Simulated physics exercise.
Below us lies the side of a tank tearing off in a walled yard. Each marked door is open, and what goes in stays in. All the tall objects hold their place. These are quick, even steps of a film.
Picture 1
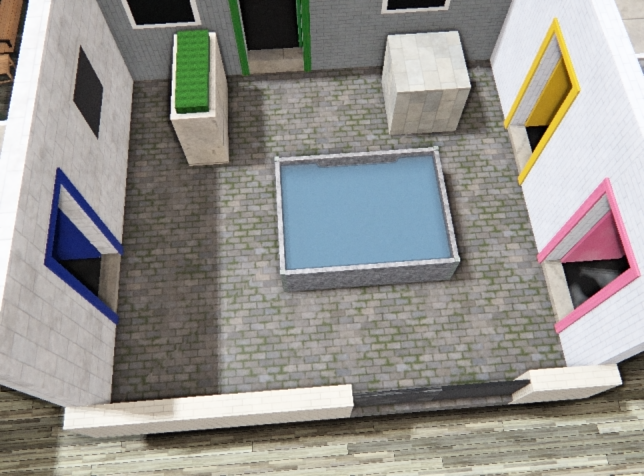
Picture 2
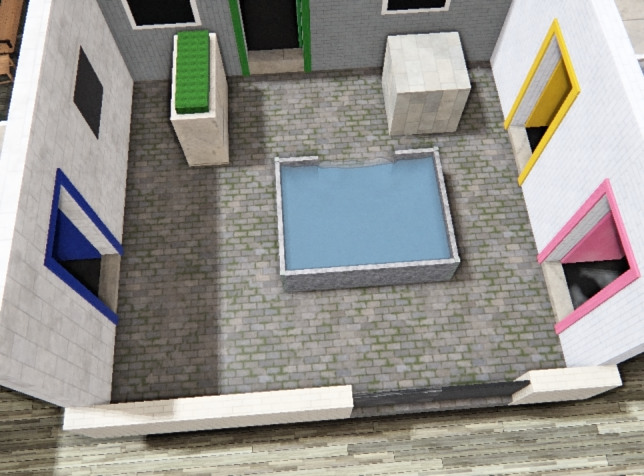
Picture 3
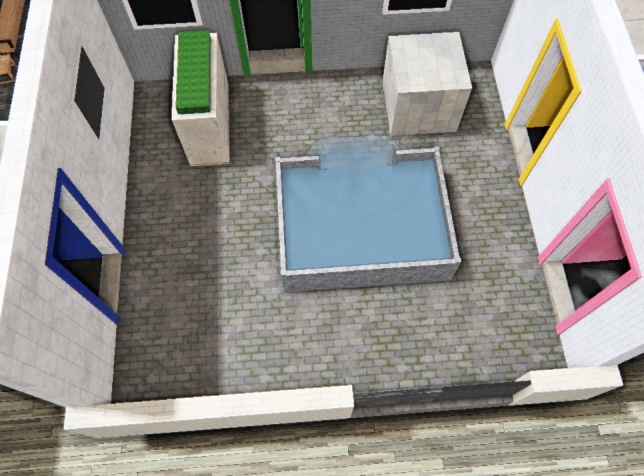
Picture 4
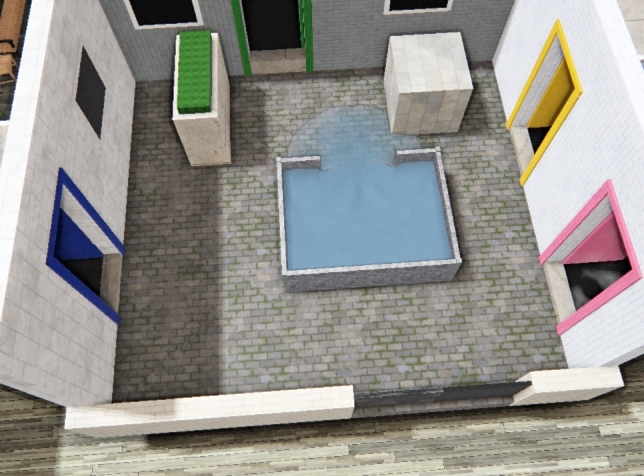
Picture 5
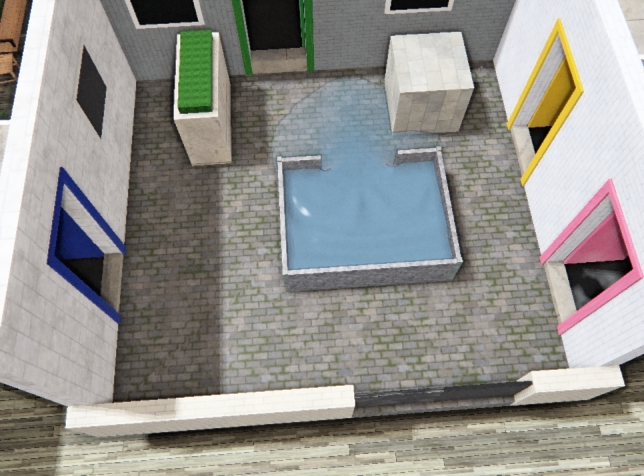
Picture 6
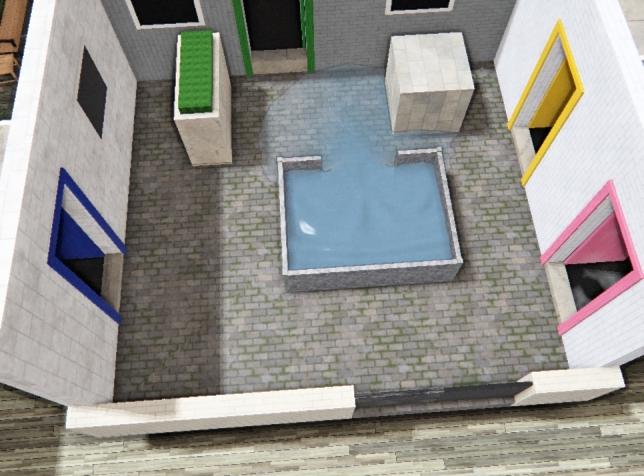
Water tank in a walled yard losing part of its far side, with water pouring through the gap and spreading across the paving.
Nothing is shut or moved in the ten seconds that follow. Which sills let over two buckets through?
In the end: The green door holds within the limit; the blue door holds within the limit; the yellow door holds within the limit; the pink door holds within the limit.
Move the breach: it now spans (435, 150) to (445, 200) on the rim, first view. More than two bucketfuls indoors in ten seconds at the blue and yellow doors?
Then: The blue one keeps below it; the yellow one goes over.
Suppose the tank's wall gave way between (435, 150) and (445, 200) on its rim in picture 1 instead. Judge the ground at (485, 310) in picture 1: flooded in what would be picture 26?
Verdict: Under water.
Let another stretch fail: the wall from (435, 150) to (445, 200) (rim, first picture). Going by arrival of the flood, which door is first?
It is the yellow-painted one.
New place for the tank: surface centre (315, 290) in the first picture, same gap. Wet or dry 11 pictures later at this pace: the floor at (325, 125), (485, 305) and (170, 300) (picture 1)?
One after the other: Flooded, free of water, no water.
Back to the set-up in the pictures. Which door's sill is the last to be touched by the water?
It is the one in blue.
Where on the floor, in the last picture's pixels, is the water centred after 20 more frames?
Close to (342, 167).
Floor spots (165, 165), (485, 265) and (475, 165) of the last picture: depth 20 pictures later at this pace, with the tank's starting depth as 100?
Roughly 4, 2 and 14 per cent, in turn.
A moment on, water covers 20 % of the floor; the green door wet at the sill, nothing in, the blue door not reached, the yellow door wet at the sill, nothing in, the pink door not reached.
Next, water covers 30 % of the floor; the green door wet at the sill, nothing in, the blue door not reached, the yellow door wet at the sill, nothing in, the pink door not reached.
Then, water covers 50 % of the floor; the green door wet at the sill, nothing in, the blue door not reached, the yellow door under two buckets in, the pink door wet at the sill, nothing in.
Later, water covers 90 % of the floor; the green door wet at the sill, nothing in, the blue door wet at the sill, nothing in, the yellow door under two buckets in, the pink door wet at the sill, nothing in.
In the end, water covers 95 % of the floor; the green door wet at the sill, nothing in, the blue door wet at the sill, nothing in, the yellow door under two buckets in, the pink door wet at the sill, nothing in.
